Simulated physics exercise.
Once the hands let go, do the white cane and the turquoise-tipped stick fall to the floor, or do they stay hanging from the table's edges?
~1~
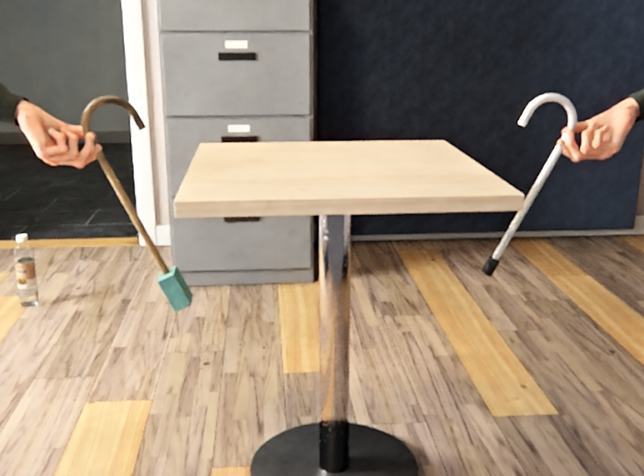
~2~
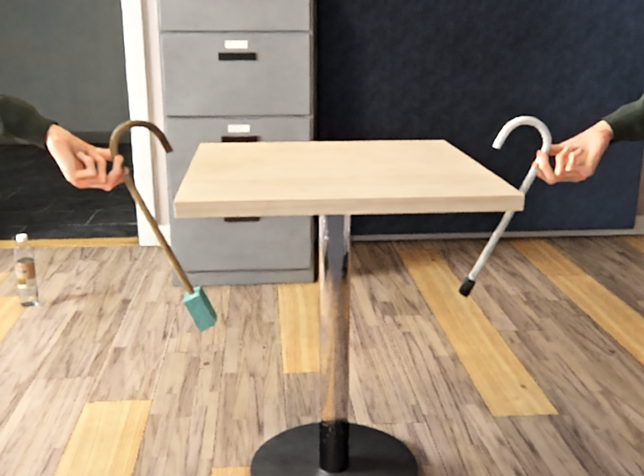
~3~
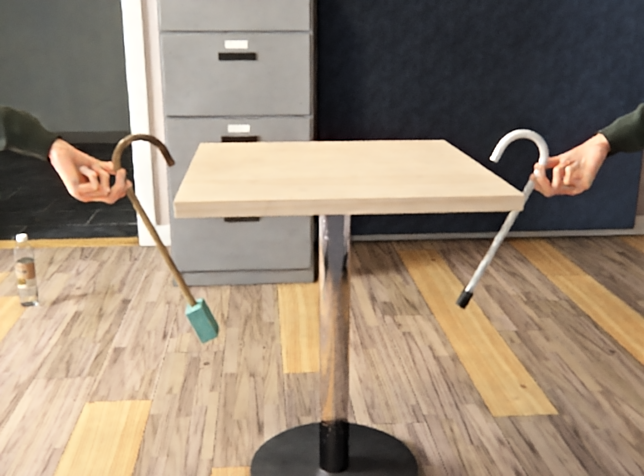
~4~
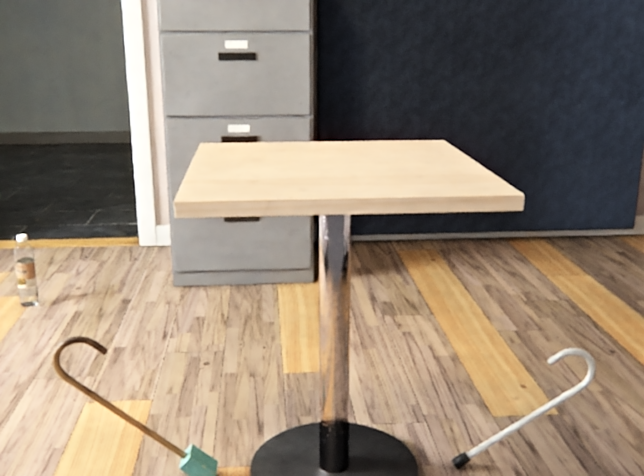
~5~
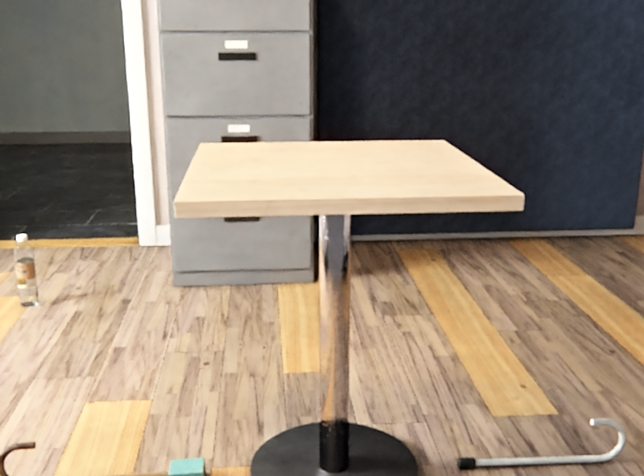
The white cane drops past the edge to the floor, and the turquoise-tipped stick also drops past the edge to the floor.
